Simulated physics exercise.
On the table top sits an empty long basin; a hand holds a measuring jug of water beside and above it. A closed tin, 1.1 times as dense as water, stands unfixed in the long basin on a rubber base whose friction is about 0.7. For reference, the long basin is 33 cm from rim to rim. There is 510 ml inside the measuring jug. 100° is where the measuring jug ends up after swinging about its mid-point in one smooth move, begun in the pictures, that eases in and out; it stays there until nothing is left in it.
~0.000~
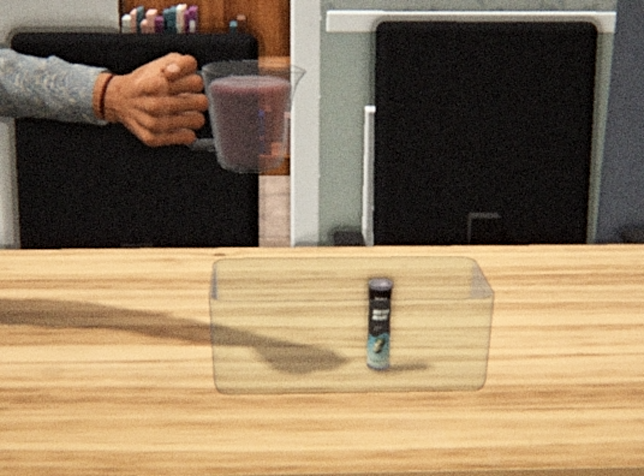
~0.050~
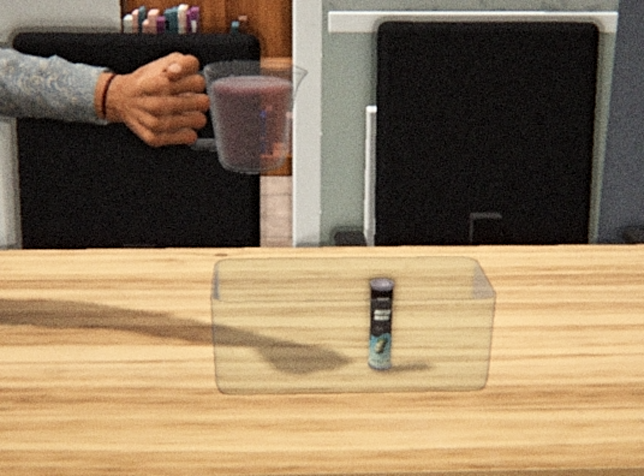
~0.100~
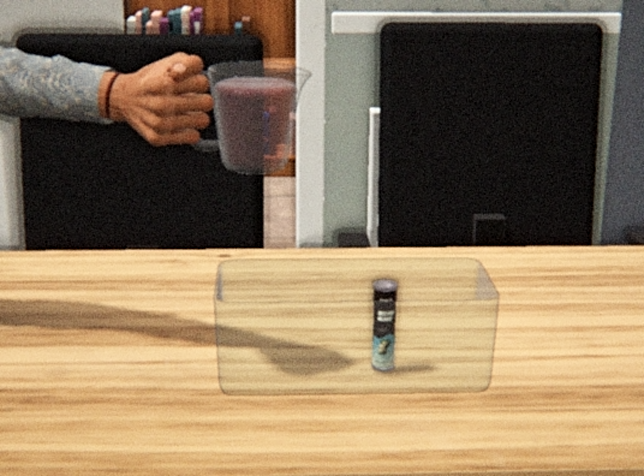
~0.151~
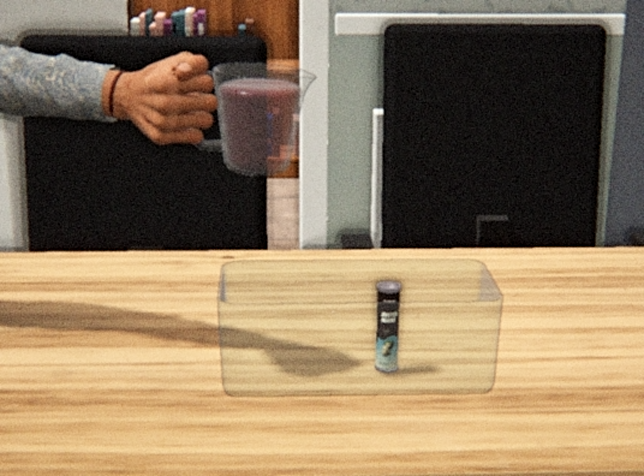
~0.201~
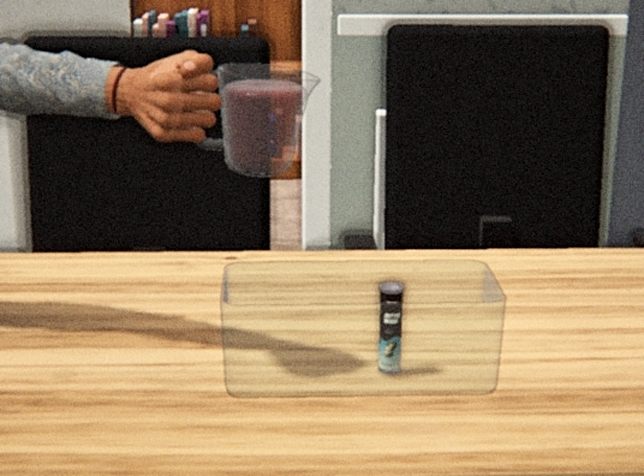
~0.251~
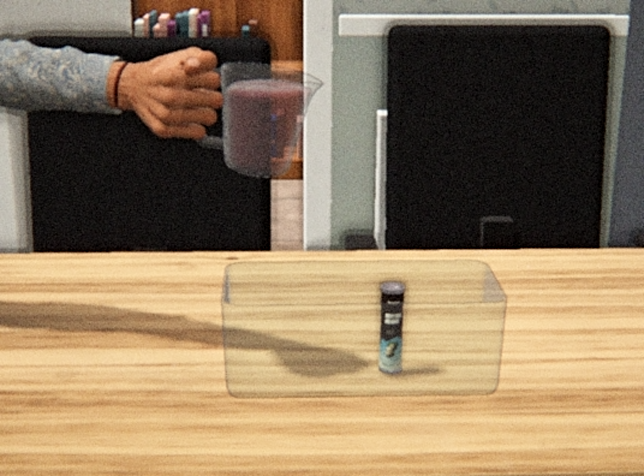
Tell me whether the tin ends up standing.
It does not; it falls.
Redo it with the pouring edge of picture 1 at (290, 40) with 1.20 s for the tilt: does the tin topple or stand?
Then the tin comes down.
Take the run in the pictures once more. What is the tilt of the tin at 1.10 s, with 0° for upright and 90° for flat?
Measured tilt, approx.: 0 degrees.
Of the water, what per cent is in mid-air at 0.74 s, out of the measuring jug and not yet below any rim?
Around 16 in a hundred.
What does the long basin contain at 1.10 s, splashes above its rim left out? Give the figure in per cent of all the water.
Around 46 in a hundred.
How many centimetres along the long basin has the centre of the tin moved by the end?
6.5 cm.
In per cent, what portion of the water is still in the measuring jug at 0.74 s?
Fraction remaining: Approx. 82 per cent.
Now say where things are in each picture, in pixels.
In the first picture, it leans 0°; its right rim is at (306, 70); the water meets the walls at (208, 82) and (294, 82); the long basin's rim runs from (212, 281) to (484, 278); the tin's top is at (380, 287).
In the second picture, it leans 0°; its right rim is at (308, 71); the water meets the walls at (210, 83) and (295, 83).
In the third picture, it leans 1°; its right rim is at (312, 73); the water meets the walls at (215, 83) and (298, 84).
In the fourth picture, it leans 3°; its right rim is at (317, 76); the water meets the walls at (219, 85) and (303, 87).
In the fifth picture, it leans 5°; its right rim is at (321, 79); the water meets the walls at (223, 86) and (308, 88).
In the sixth picture, it leans 8°; its right rim is at (324, 82); the water meets the walls at (225, 87) and (312, 88).
After 0.74 s the tilt is 55° and 82 per cent is still to pour; the tin stands where it began.
After 1.10 s the tilt is 90° and 28 per cent is still to pour; the tin stands where it began.
After 1.48 s the tilt is 100° and 1 per cent is still to pour; the tin leans 59°.
After 1.89 s the tilt is 100° and 0 per cent is still to pour; the tin lies on its side.
In the end the tin lies on its side.
